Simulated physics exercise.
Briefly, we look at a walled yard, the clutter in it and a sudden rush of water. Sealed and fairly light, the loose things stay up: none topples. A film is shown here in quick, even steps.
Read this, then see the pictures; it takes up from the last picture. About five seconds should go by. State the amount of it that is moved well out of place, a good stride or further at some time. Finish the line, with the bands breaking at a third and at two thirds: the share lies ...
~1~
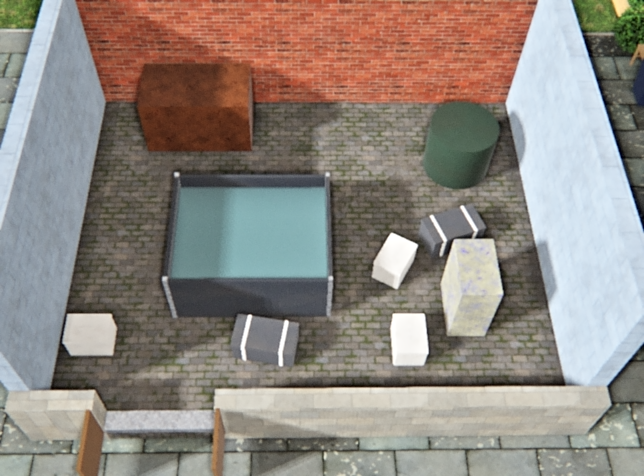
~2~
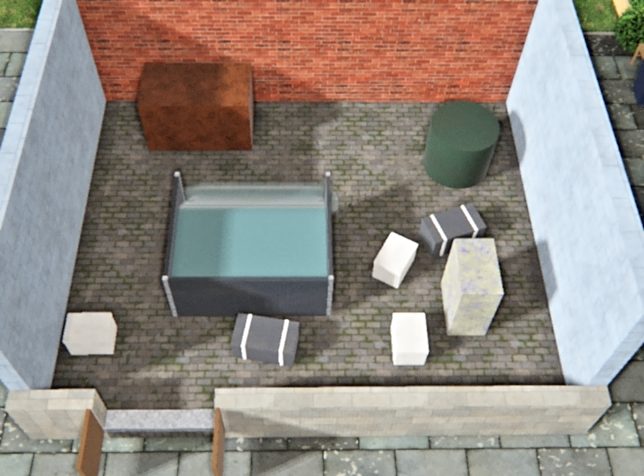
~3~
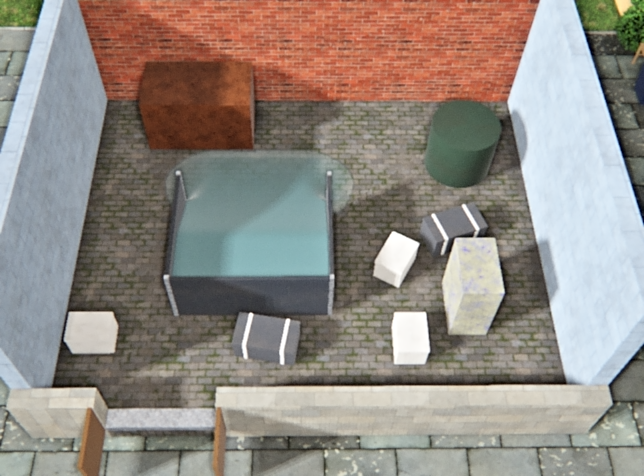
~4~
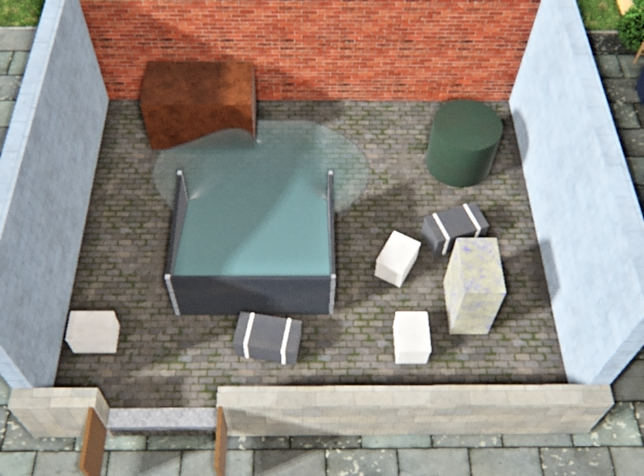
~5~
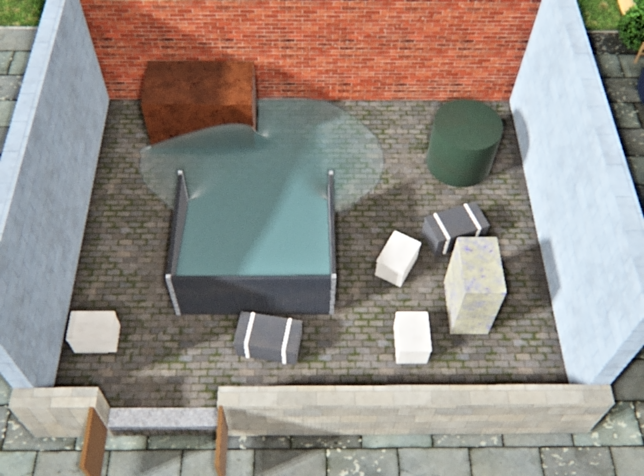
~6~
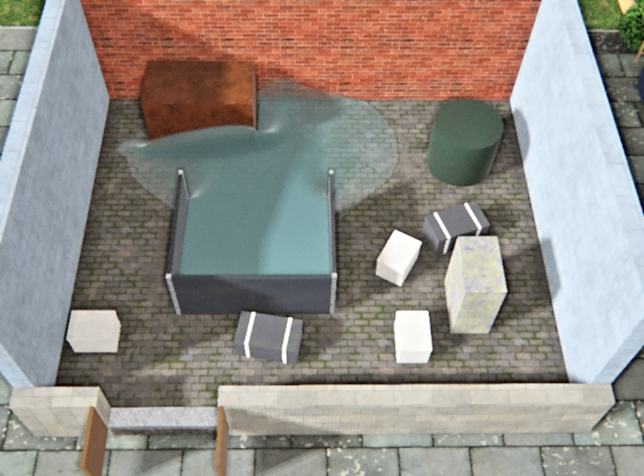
The share lies between a third and two thirds.
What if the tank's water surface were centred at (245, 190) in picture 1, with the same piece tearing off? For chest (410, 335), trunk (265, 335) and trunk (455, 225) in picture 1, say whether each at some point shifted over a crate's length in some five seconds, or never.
Results in order: Never that far / never that far / made it that far.
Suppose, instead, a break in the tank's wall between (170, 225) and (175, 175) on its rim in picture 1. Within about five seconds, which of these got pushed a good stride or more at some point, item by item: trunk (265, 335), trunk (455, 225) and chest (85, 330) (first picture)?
In turn: Stayed short, stayed short, cleared that distance.
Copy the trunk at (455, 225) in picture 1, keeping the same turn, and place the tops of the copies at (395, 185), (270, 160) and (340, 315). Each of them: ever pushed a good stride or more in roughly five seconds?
In that order: Shifted that much, shifted that much, under that.
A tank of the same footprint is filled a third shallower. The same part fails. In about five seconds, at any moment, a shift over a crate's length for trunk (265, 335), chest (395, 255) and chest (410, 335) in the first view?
Item by item: Missed the mark, then missed the mark, then missed the mark.
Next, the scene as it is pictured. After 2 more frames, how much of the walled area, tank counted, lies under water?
Around 35 percent.
A moment on, 0 of 5 are well off their spots; 0 afloat.
Next, 0 of 5 are well off their spots; 0 afloat.
Later, 1 of 5 are well off their spots; 1 afloat.
In the end, 3 of 5 are well off their spots, and 3 have been at some point; 2 afloat.
